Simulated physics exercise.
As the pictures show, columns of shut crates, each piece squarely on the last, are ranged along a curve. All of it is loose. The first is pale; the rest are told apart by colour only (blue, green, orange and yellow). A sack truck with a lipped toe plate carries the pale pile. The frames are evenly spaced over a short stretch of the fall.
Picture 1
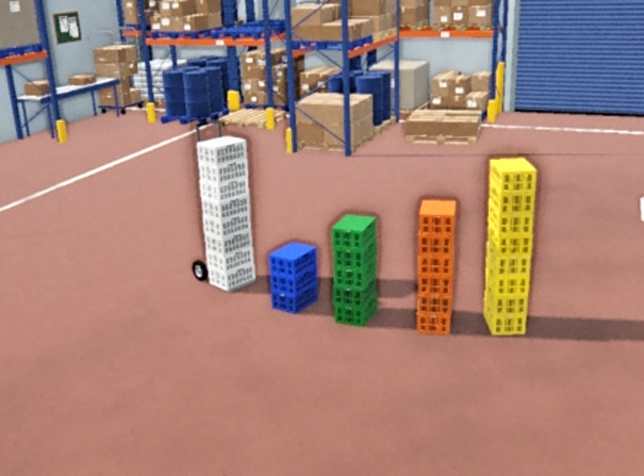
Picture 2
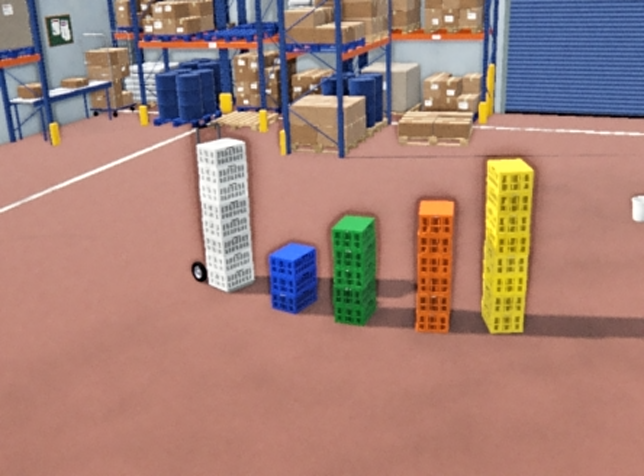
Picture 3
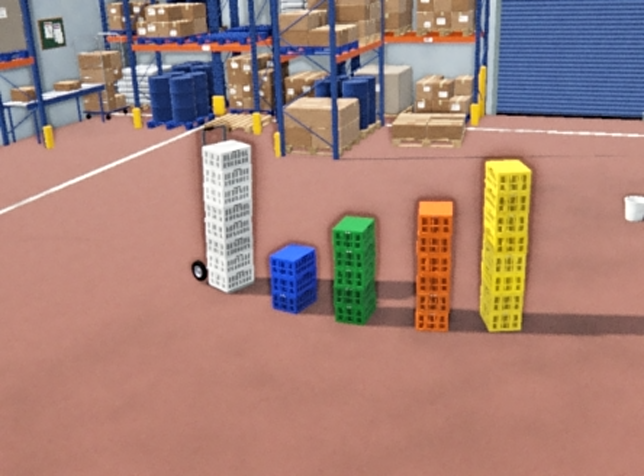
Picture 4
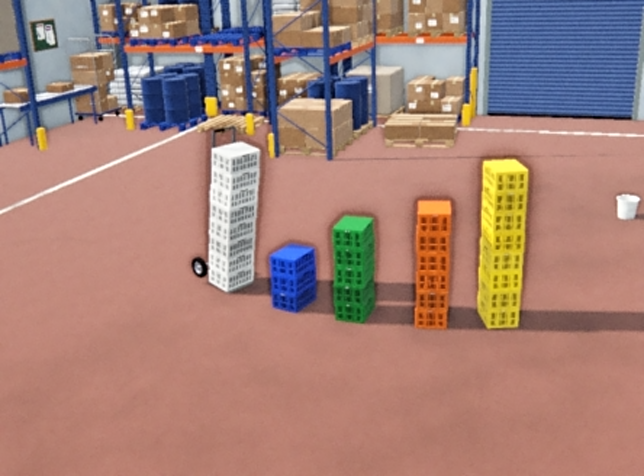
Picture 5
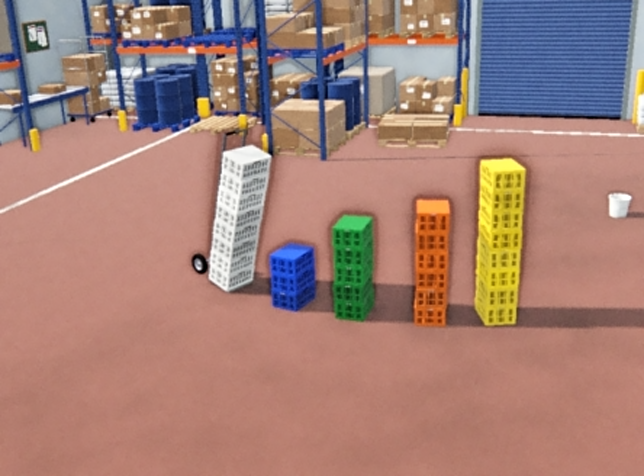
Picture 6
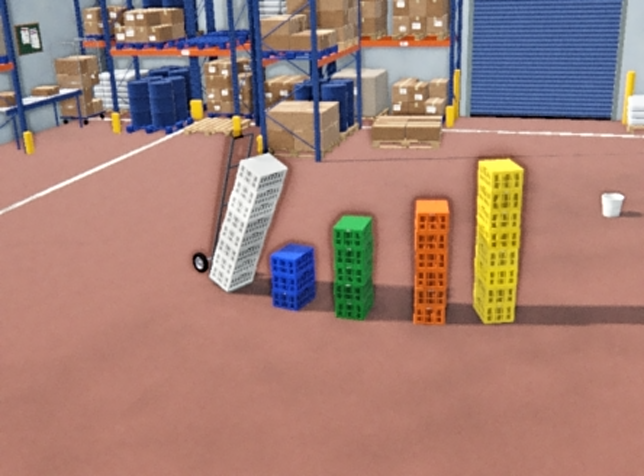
At the start, a tall white stack of crates stands upright on a hand truck, left of blue, green, orange and yellow stacks on a warehouse floor. The truck and its load begin leaning slightly right, then tilt clearly toward the short blue stack, while the other four stay in place.
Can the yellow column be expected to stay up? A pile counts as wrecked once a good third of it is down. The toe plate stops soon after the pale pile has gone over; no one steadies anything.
In the end the yellow column keeps nearly all its pieces up.
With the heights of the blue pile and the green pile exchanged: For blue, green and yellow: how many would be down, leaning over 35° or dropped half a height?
Blue 4, green 2, yellow 0.
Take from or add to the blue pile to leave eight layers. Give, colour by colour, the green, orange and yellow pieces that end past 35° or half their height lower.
The counts are green 4, orange 5, yellow 8.
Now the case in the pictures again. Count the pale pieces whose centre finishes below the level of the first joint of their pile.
7 pale pieces.
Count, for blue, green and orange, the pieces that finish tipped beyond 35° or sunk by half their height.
By colour: Blue 2, green 1, orange 0.
Just after the last frame, 7 of the pale pile down; none of the 8 yellow crates down (0 of 22 in all colours); top yellow crate unmoved.
A moment on, 8 of the pale pile down; none of the 8 yellow crates down (0 of 22 in all colours); top yellow crate unmoved; top blue crate moved half its height.
Further on, 7 of the pale pile down; none of the 8 yellow crates down (1 of 22 in all colours); top yellow crate unmoved; top green crate tilted steeply, about its own height lower.
Then, 7 of the pale pile down; none of the 8 yellow crates down (3 of 22 in all colours); top yellow crate unmoved; top green crate on its side.
When it is over, 7 of the pale pile down; none of the 8 yellow crates down (3 of 22 in all colours); top yellow crate unmoved; top green crate on its side. In pixels of the last frame, middles, top yellow crate near (500, 175), top green crate near (398, 304).
